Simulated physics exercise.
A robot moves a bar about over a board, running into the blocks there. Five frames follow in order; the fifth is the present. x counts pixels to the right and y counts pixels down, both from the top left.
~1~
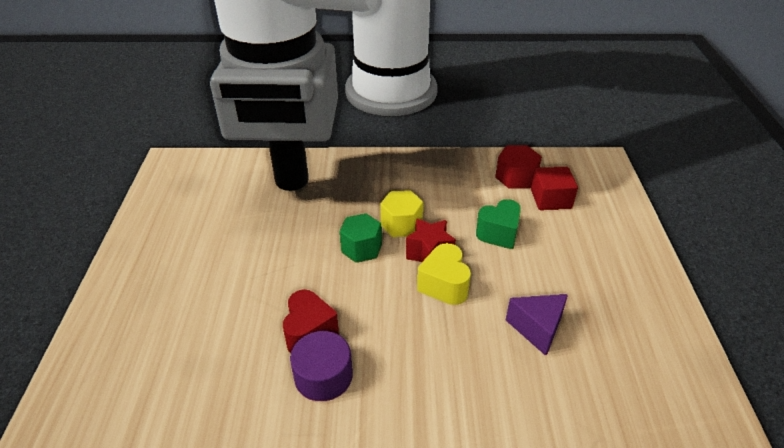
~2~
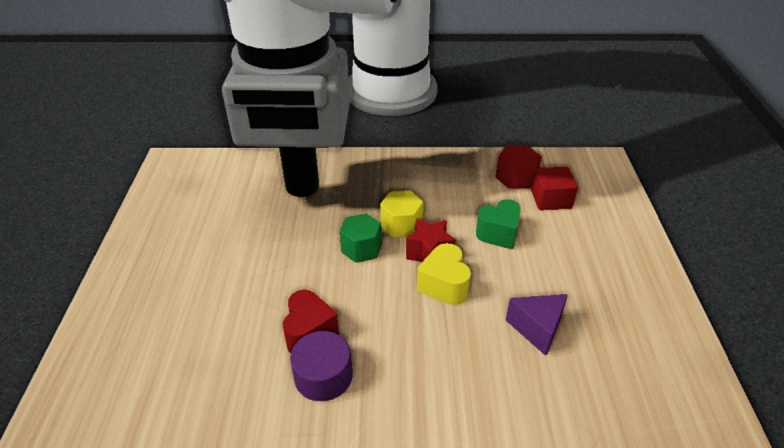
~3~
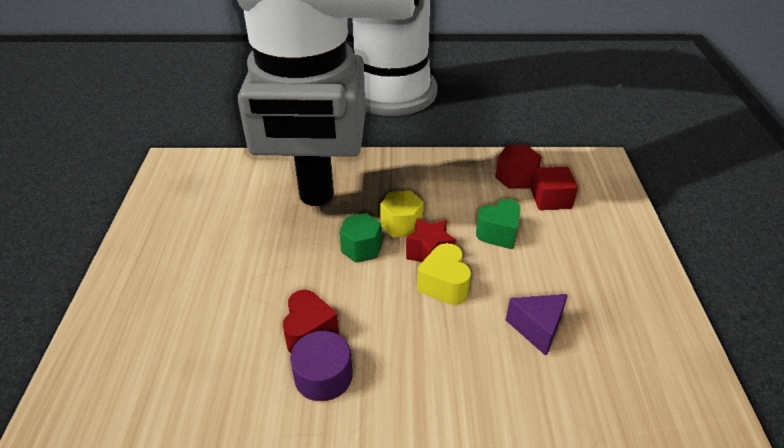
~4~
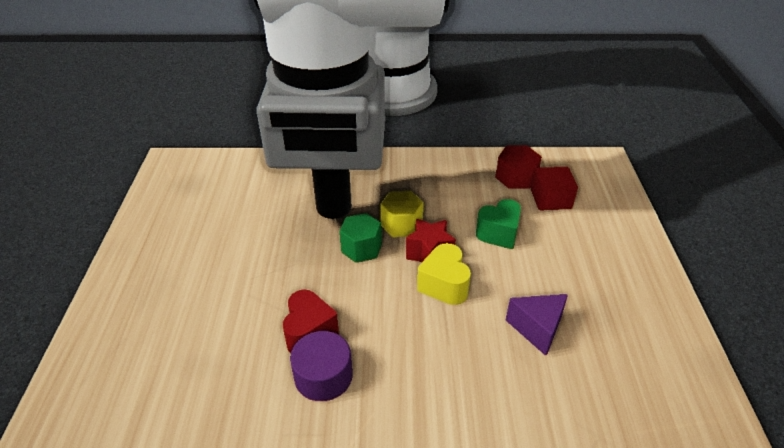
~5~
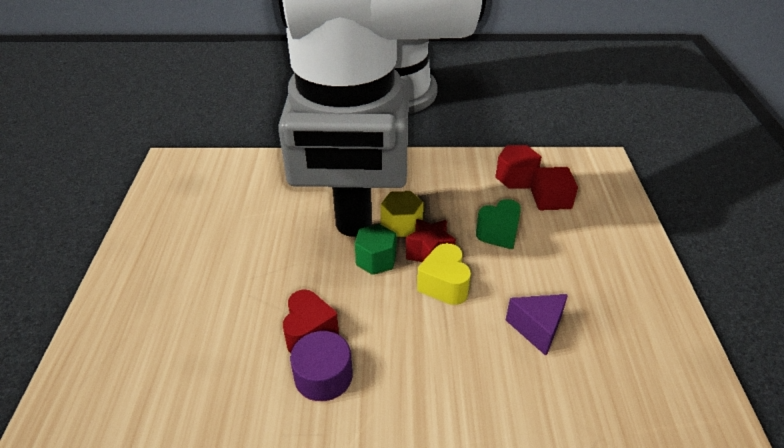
A robot arm slid its black bar down and to the right across a wooden board scattered with colourful blocks, then nudged the green six-sided block slightly right while the others stayed put.
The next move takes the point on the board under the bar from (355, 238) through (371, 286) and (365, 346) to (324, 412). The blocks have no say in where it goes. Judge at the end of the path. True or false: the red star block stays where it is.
The claim holds.
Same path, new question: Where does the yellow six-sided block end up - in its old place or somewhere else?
It is still where it was.
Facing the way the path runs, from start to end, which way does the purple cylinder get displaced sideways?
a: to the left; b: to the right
b: To the right.
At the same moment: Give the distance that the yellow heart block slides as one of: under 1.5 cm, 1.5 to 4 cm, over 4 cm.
Its displacement is below 1.5 cm.
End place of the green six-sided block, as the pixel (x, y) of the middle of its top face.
The middle of its upper face will lie at (418, 287).
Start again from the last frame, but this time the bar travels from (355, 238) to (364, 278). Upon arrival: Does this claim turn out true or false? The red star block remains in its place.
The statement is correct.
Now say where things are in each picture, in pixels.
Bar tip (292, 182); block tops, purple cylinder (320, 354); green six-sided block (361, 226); yellow six-sided block (402, 202); red star block (431, 232); yellow heart block (446, 263), in the first picture.
Bar (303, 188); blocks unchanged, in the second picture.
Bar (317, 196); blocks unchanged, in the third picture.
Bar (334, 209); blocks unchanged, in the fourth picture.
Bar (354, 226); purple cylinder (320, 354); green six-sided block (376, 237); yellow six-sided block (402, 202); red star block (431, 232); yellow heart block (446, 263), in the fifth picture.
The first path, step by step. One third of the way, bar (371, 276); green six-sided block (411, 275), turned 70° anticlockwise; yellow heart block (455, 266), turned 25° anticlockwise.
Two thirds of the way, bar (364, 336); green six-sided block (418, 287), turned 100° anticlockwise; yellow heart block (458, 266), turned 35° anticlockwise.
At the end, bar (322, 401); purple cylinder (264, 394); green six-sided block (418, 287), turned 100° anticlockwise; yellow six-sided block in place; red star block in place; yellow heart block (458, 266), turned 35° anticlockwise.
